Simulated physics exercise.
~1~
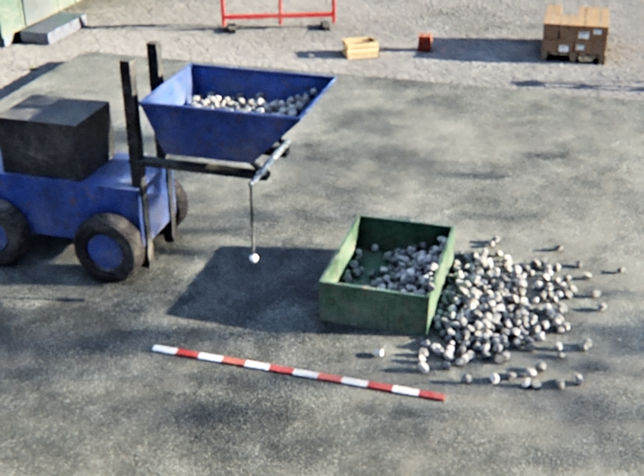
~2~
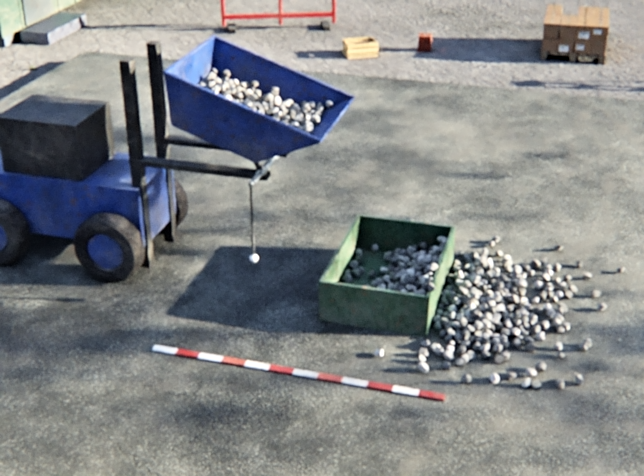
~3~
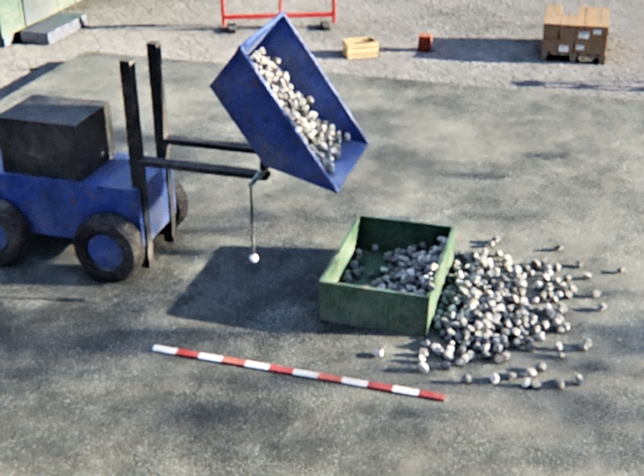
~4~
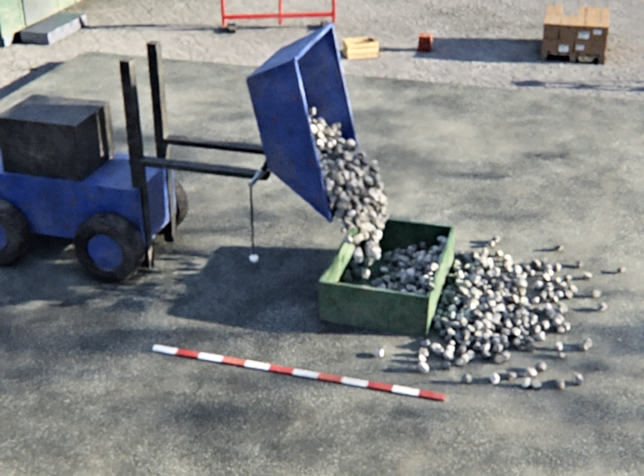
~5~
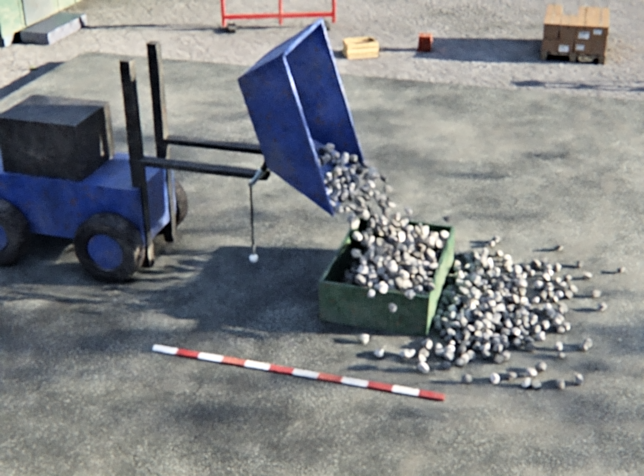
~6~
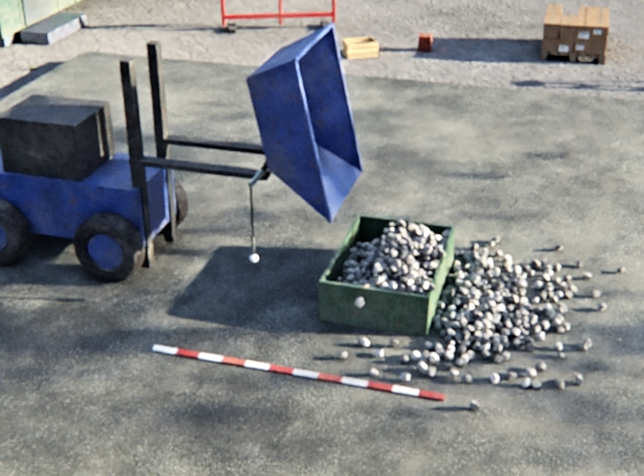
Blue skip on a forklift tipping steeply to the right, pouring grey stones into a green bin and ending empty above the heap.
